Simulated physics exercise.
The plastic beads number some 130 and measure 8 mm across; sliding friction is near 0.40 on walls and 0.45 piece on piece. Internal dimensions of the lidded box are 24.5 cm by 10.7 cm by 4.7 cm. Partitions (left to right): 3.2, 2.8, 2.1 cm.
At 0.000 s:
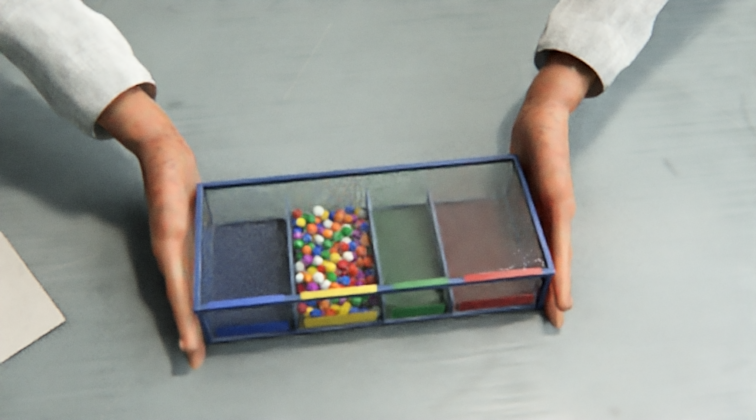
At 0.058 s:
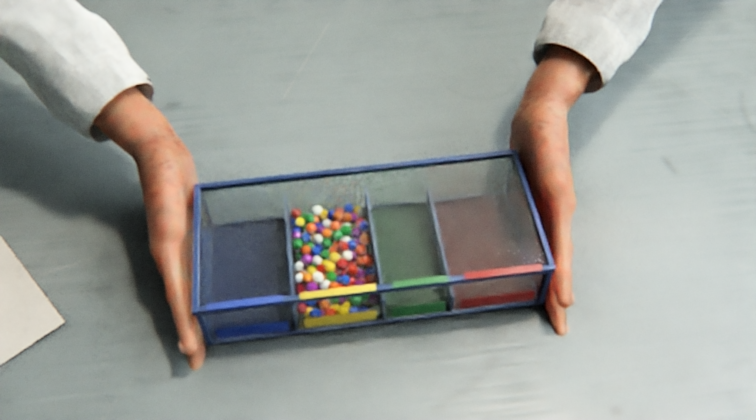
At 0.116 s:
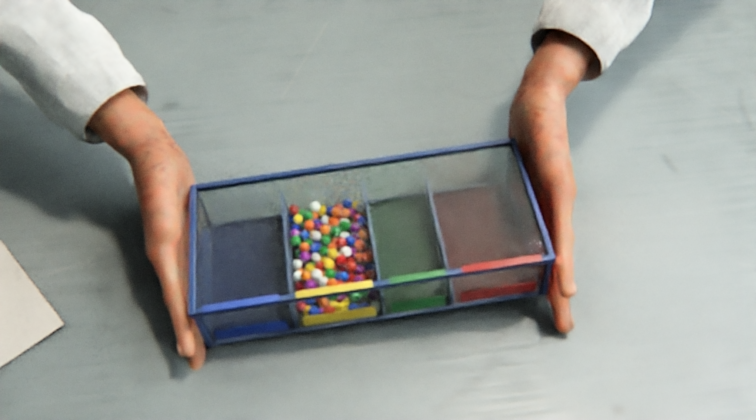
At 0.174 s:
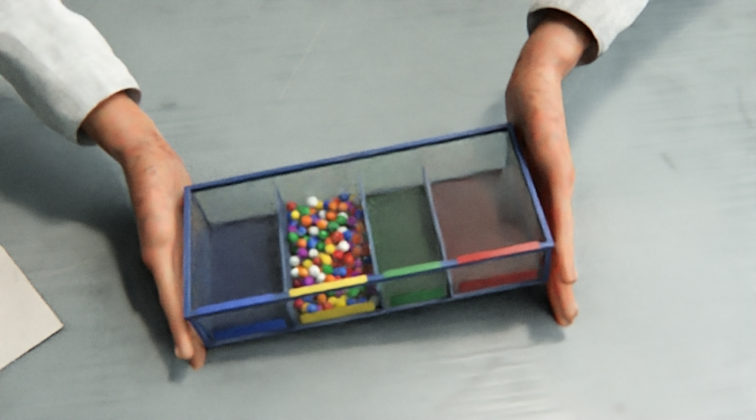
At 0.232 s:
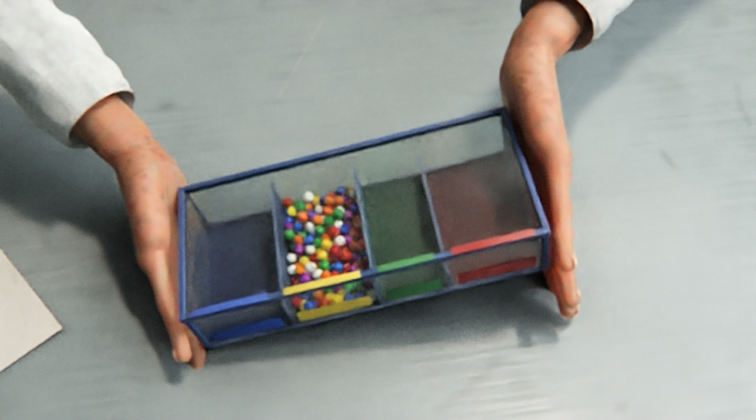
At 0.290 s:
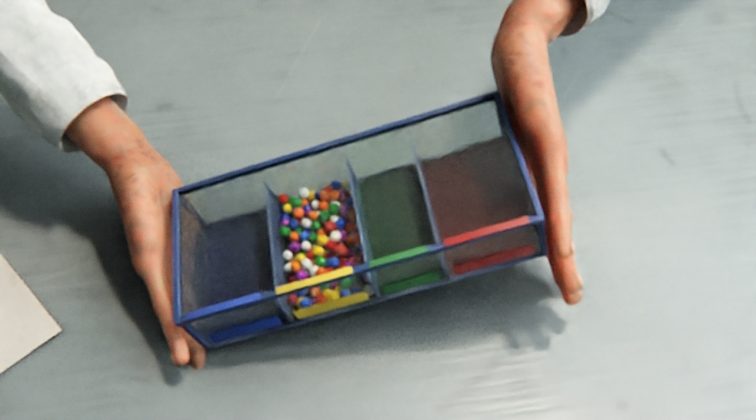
The video shows two hands holding a clear, blue-edged box with four compartments, multicolored beads filling the yellow-marked one, above a gray surface. The hands gradually tilt the box, raising its right side while the beads stay in their compartment.
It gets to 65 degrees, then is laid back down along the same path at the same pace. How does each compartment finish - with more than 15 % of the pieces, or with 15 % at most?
Red compartment: At most 15 %, blue compartment: At most 15 %, green compartment: At most 15 %, yellow compartment: More than 15 %.
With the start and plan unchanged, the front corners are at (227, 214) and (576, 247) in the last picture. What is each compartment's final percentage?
Per cent by compartment: Red 5, blue 0, green 0, yellow 95.
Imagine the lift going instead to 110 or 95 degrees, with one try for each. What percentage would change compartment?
Try one gives around 50 %, try two around 50 %.
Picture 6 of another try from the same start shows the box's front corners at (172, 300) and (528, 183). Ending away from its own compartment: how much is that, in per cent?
That would be some 0 in a hundred.
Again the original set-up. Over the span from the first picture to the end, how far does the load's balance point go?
It shifts by roughly 1.0 cm.
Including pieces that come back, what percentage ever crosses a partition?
That share comes to about 0 per cent.
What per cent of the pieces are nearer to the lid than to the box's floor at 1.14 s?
Roughly 0 percent of the pieces.
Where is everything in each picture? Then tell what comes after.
In the first picture, box tilt 0 degrees, front corners at (200, 307) and (548, 270); yellow 100 %.
In the second picture, box tilt 1 degrees, front corners at (199, 308) and (549, 266).
In the third picture, box tilt 4 degrees, front corners at (196, 310) and (549, 257), lowest corner left front.
In the fourth picture, box tilt 8 degrees, front corners at (191, 313) and (547, 243), lowest corner left front.
In the fifth picture, box tilt 11 degrees, front corners at (186, 316) and (543, 230), lowest corner left front.
In the sixth picture, box tilt 15 degrees, front corners at (181, 318) and (537, 217), lowest corner left front; yellow 100 %. Its pace works out near 65 degrees a second.
After 1.14 s, tilt 64 degrees; yellow 100 %.
After 1.71 s, tilt 28 degrees; yellow 100 %.
After 2.34 s, tilt 0 degrees; yellow 100 %.
In the end, at 2.7 s, red 0 %, blue 0 %, green 0 %, yellow 100 %.
